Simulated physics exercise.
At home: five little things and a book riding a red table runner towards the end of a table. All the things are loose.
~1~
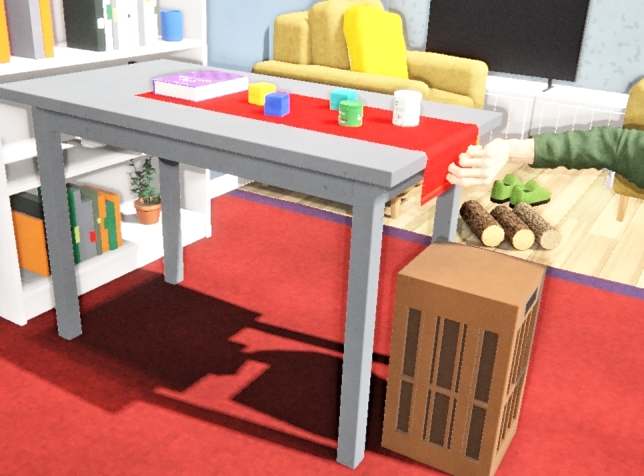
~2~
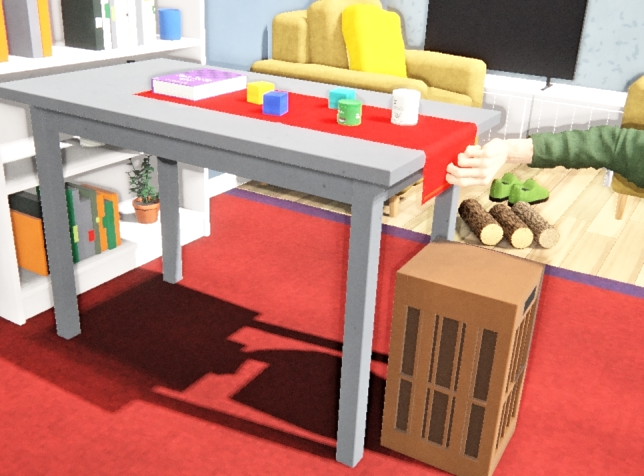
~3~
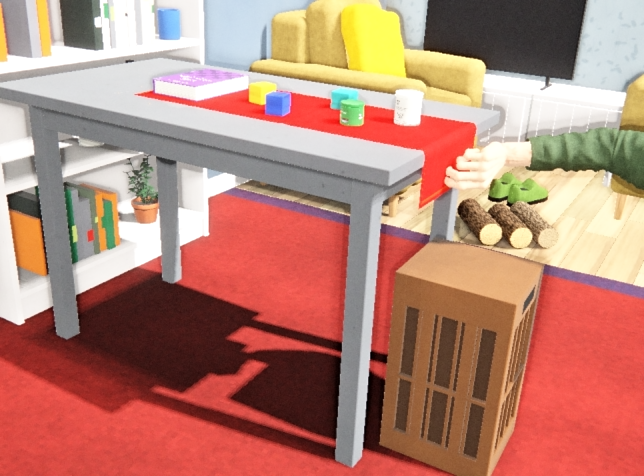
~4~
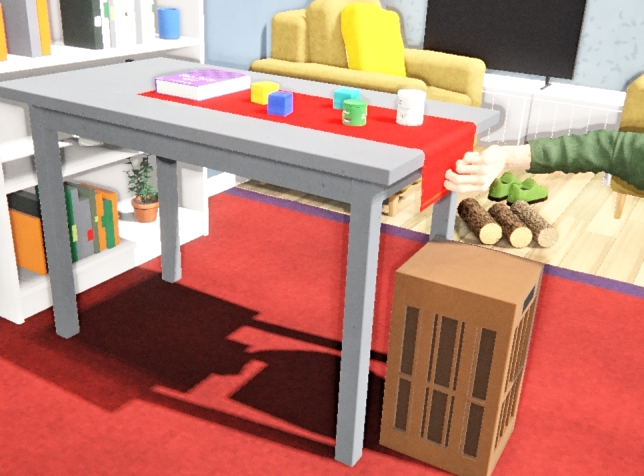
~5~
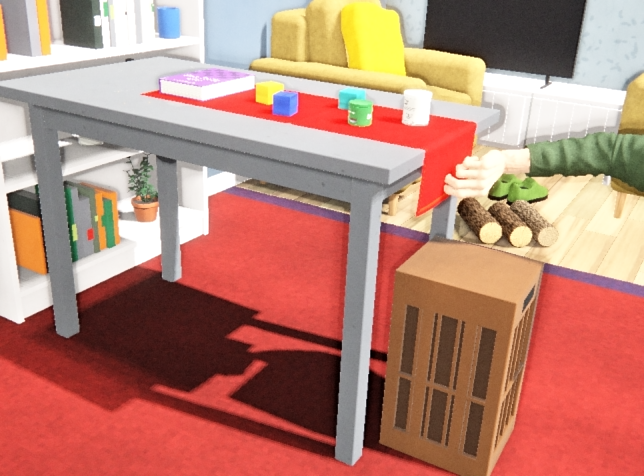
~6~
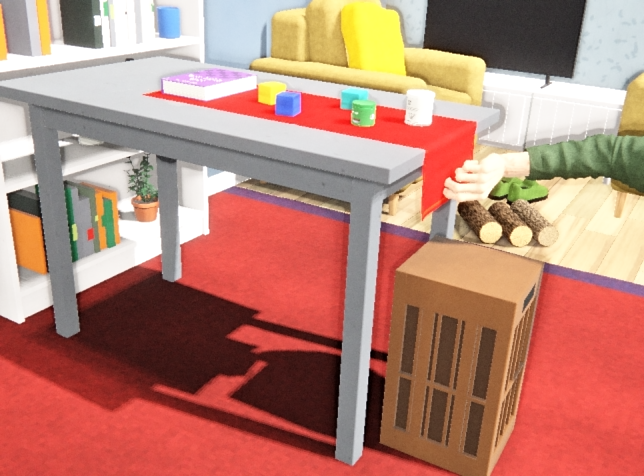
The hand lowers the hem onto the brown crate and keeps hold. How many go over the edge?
The count of fallen things is one.
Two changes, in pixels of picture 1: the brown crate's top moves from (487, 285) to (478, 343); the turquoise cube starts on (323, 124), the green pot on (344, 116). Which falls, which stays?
The turquoise cube comes down, the green pot falls.
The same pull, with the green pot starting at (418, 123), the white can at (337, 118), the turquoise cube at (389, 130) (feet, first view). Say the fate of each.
The green pot comes down, the white can holds on, the turquoise cube falls.
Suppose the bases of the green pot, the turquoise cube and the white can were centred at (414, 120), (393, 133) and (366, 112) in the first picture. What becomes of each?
The green pot comes down; the turquoise cube comes down; the white can holds on.
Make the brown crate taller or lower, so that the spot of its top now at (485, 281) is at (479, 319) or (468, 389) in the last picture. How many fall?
Over the edge go 2 and 4.
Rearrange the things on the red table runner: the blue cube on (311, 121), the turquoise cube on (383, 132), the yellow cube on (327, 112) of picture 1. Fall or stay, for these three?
The blue cube stays on; the turquoise cube goes over; the yellow cube remains up.
Soon after, hem near (443, 232); all still up.
Then, hem on the crate; white can gone.
At rest, hem on the crate; white can gone. It carries off one.
